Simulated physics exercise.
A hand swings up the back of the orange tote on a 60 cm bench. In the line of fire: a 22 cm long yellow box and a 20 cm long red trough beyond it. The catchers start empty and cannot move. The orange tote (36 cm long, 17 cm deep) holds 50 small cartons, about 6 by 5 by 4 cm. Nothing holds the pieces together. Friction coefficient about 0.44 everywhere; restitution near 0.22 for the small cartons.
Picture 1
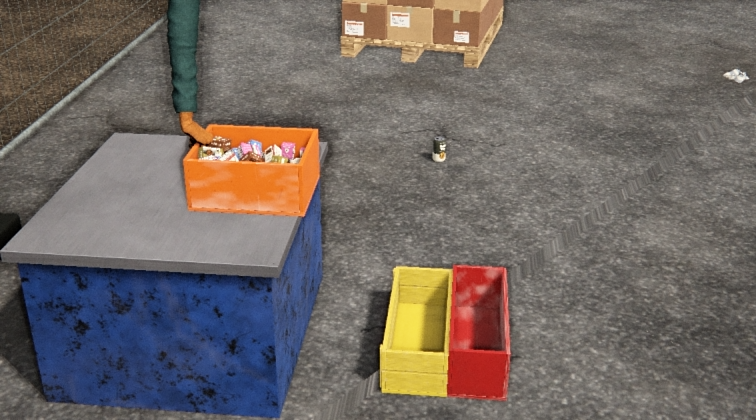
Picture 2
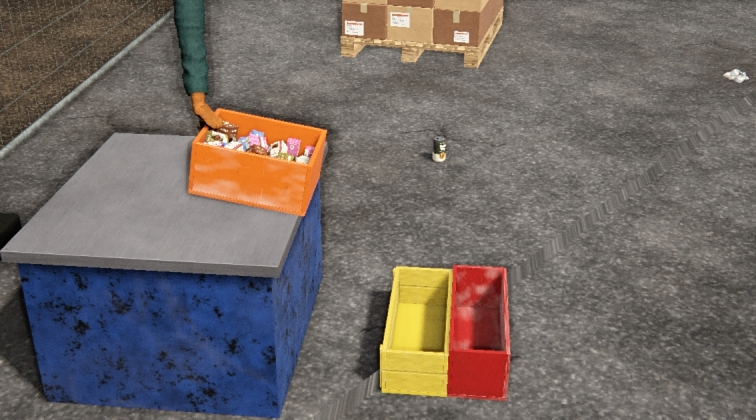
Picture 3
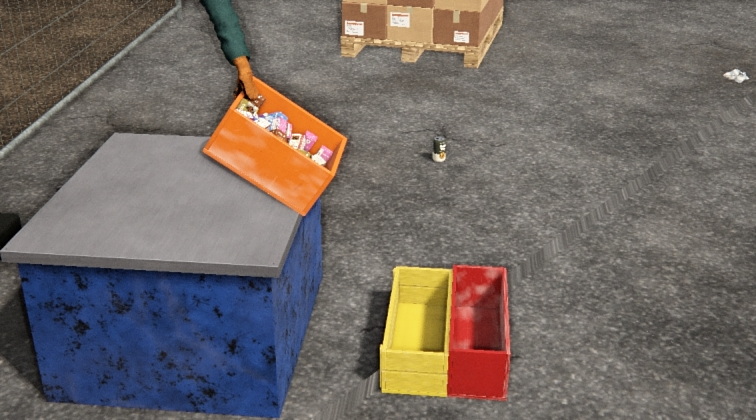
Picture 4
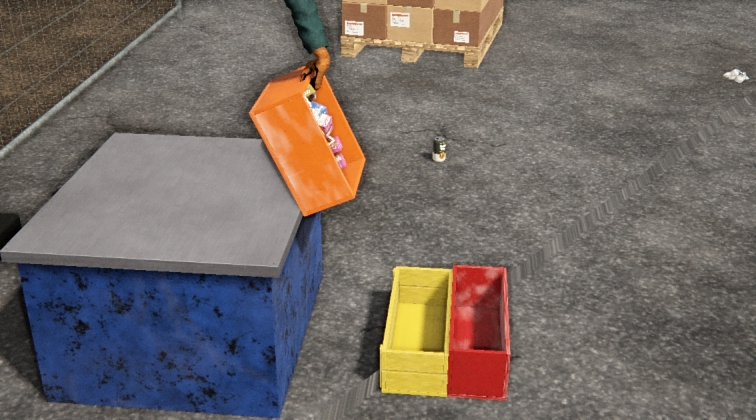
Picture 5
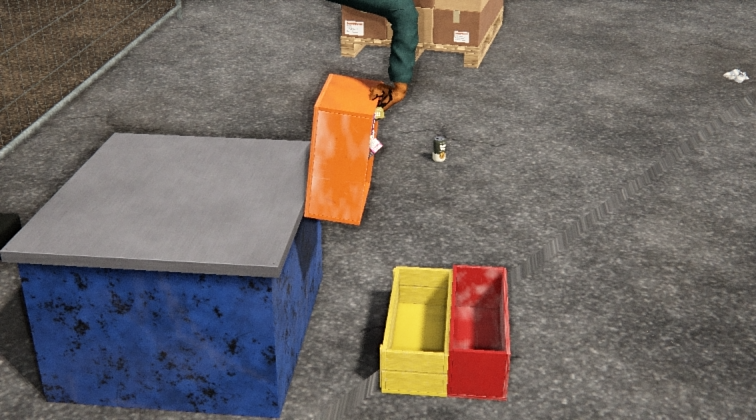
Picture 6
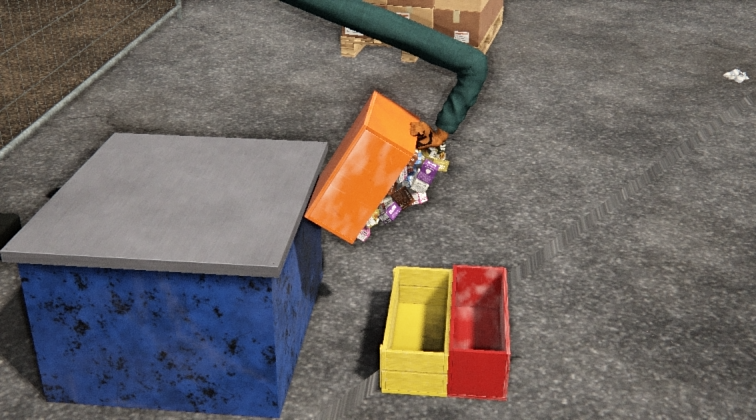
An orange tote on a bench tips over rightward under a hand, and small cartons tumble out.
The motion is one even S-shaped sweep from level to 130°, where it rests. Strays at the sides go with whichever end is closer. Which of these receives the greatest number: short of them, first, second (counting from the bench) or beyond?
It is the yellow box, the first one.
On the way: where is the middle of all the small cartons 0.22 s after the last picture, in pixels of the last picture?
Around (450, 309).
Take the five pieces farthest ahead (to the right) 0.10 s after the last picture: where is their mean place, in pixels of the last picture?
At about (489, 239).
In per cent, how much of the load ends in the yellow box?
About 50 per cent.
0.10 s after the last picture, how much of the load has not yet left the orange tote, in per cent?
About 15 per cent.
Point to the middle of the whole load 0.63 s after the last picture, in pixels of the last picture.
Near (450, 342).
Then, 0.10 s after the last picture, tilt 130°; 8 still in the orange tote and 42 in the air.
Then, 0.22 s after the last picture, tilt 130°; 4 still in the orange tote, 12 in the yellow box, 10 in the red trough, 4 on the ground beyond the red trough and 20 in the air.
Then, 0.40 s after the last picture, tilt 130°; 20 in the yellow box, 13 in the red trough, 12 on the ground beyond the red trough and 5 in the air.
When it is over (0.63 s after the last picture), 24 in the yellow box, 13 in the red trough, 1 on the ground short of the yellow box and 12 on the ground beyond the red trough.
